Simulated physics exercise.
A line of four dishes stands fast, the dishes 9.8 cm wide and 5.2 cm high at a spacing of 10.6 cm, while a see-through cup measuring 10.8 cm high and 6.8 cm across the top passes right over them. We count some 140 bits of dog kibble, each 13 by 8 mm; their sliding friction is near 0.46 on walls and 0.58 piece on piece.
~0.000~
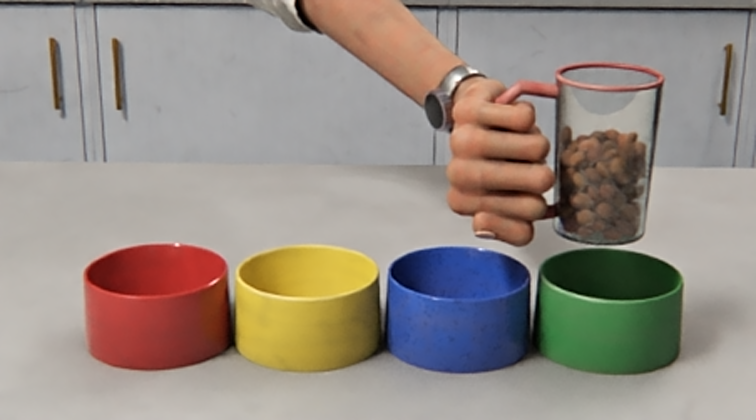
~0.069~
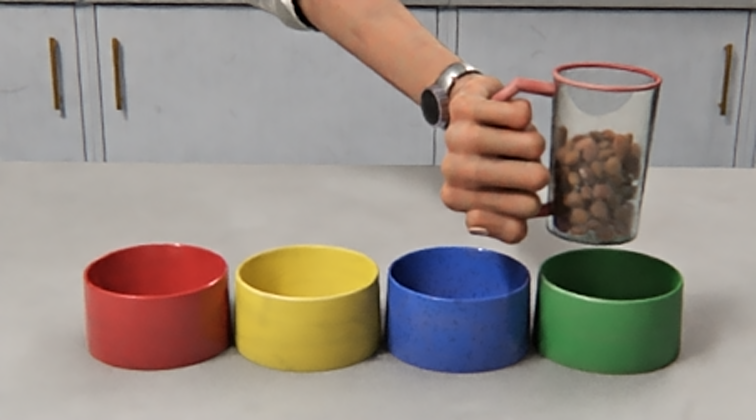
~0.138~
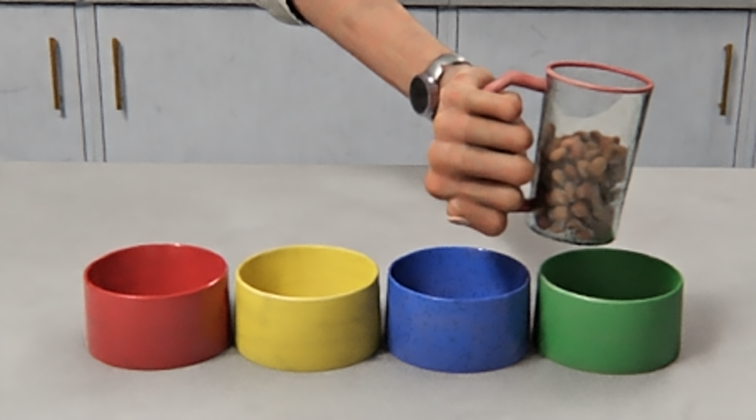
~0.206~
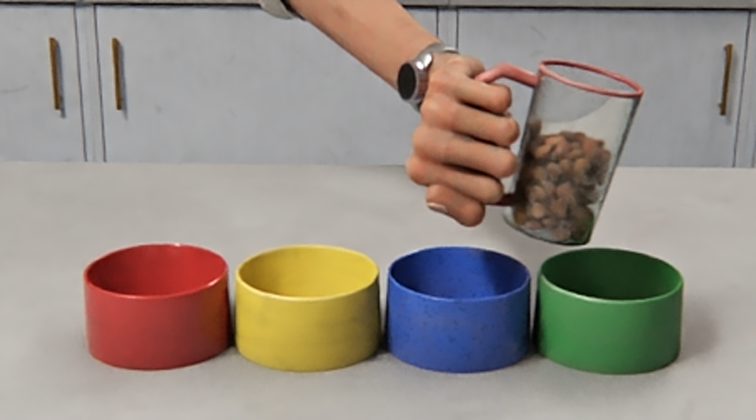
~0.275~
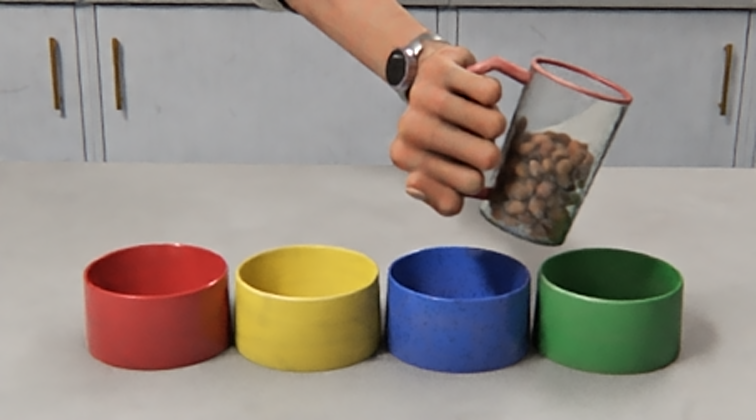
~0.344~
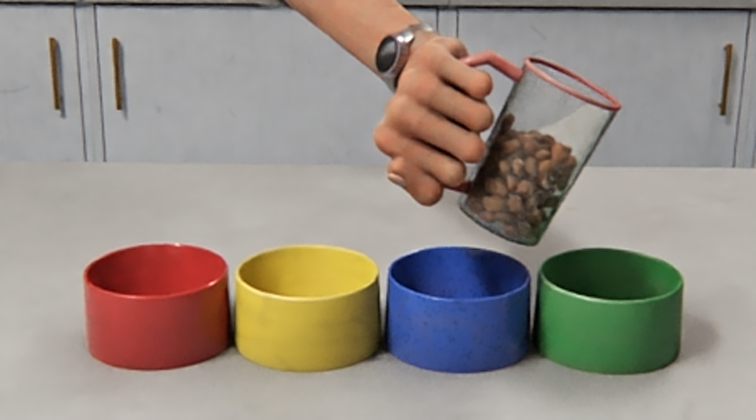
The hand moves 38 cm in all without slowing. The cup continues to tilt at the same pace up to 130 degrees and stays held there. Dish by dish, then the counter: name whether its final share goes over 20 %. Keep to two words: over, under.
At the end, red: Stays within a fifth; blue: Stays within a fifth; green: Stays within a fifth; yellow: Goes past a fifth; counter: Stays within a fifth.
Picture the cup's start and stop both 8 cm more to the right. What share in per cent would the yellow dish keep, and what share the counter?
In that case, yellow: 10; counter: 10.
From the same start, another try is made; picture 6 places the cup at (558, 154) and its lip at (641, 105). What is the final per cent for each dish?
Final shares - red 0 %, blue 100 %, green 0 %, yellow 0 %.
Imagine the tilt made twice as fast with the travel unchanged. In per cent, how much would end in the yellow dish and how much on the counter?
In that case yellow 0; counter 0.
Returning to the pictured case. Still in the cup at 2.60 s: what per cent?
Around 0 in a hundred.
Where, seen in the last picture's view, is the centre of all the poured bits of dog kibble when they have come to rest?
Resting centre estimate: Around (306, 314).
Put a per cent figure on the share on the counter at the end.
Around 0 percent, I'd guess.
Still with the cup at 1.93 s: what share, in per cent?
Load share: Near 0 percent.
After 1.29 s, tilt 107 degrees; cup holds 100 %.
After 1.93 s, tilt 130 degrees; cup holds 0 %, blue 5 %, yellow 95 %.
After 2.60 s, tilt 130 degrees; cup holds 0 %, blue 5 %, yellow 95 %.
At rest (2.9 s), red 0 %, blue 5 %, green 0 %, yellow 95 %, counter 0 %.
